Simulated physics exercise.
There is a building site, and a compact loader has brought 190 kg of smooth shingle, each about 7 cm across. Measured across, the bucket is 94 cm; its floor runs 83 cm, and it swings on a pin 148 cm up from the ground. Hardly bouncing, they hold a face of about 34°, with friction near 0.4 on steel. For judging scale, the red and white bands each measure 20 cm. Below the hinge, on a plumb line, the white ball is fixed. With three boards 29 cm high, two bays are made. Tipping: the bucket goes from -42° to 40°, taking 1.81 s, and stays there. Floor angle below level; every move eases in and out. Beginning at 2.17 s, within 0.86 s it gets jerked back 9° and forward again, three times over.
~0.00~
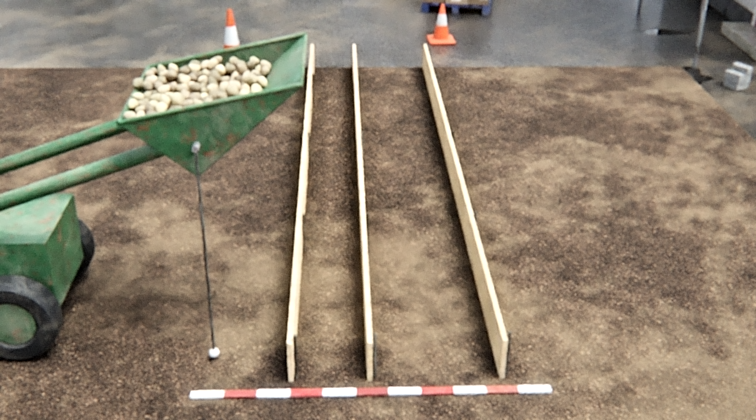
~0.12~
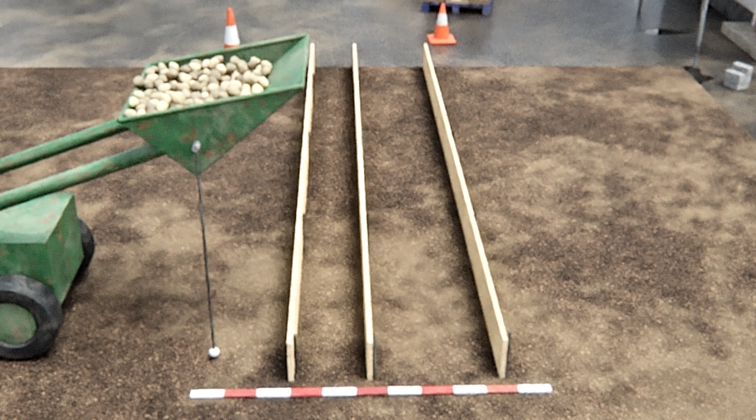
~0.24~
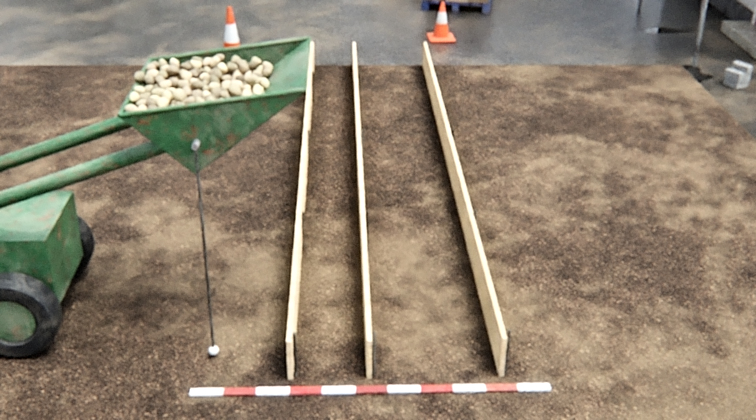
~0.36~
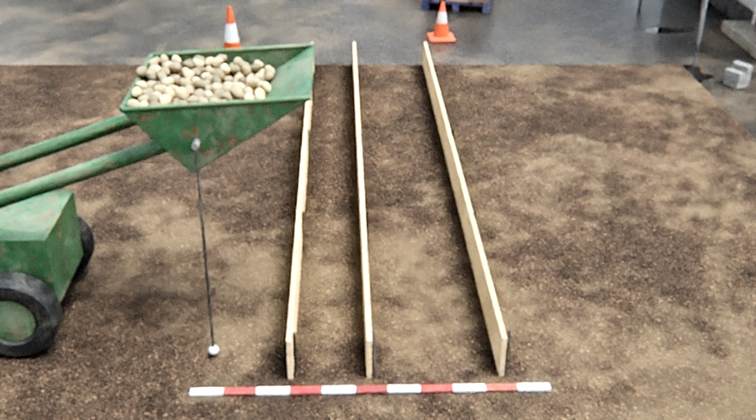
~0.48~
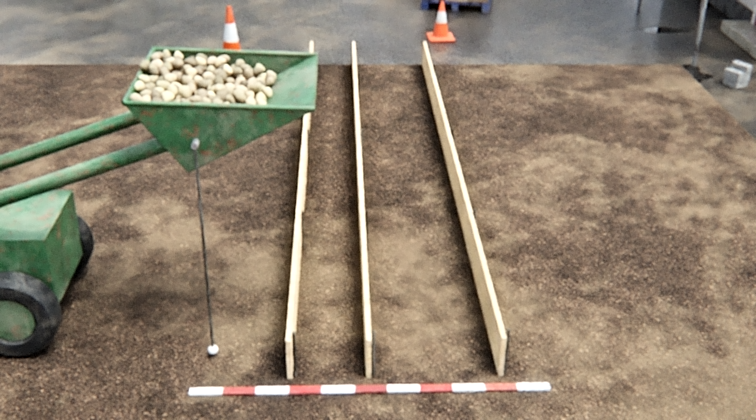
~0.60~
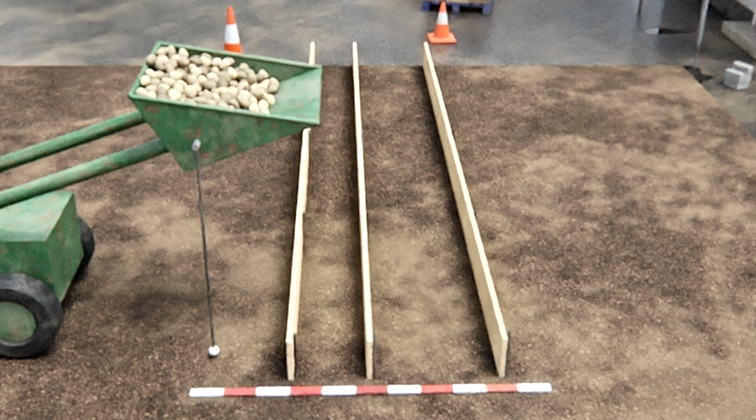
In the video, a green loader at left holds a bucket of smooth, pale stones beside three upright boards on brown ground, and the bucket gradually tilts forward, its right lip lowering as the stones shift slightly inside.
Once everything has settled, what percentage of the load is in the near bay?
80 %.
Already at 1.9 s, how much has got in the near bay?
I'd put it near 70 per cent.
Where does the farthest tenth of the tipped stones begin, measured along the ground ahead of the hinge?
Distance along the ground: Some 140 cm.
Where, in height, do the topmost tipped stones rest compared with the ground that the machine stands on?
Roughly 32 cm above ground level.
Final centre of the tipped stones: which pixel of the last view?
Look at roughly (342, 303).
After 1.4 s the floor is at 27°; 100 % in the bucket; the foremost stones are at (300, 166).
After 1.9 s the floor is at 40°; 23 % in the bucket, 2 % short of the bays, 72 % in the near bay, 4 % in the far bay; the foremost stones are at (397, 287).
After 3.5 s the floor is at 40°; 0 % in the bucket, 80 % in the near bay, 20 % in the far bay; the foremost stones are at (475, 292).
After 5.9 s the floor is at 40°; 0 % in the bucket, 80 % in the near bay, 20 % in the far bay; the foremost stones are at (475, 292).
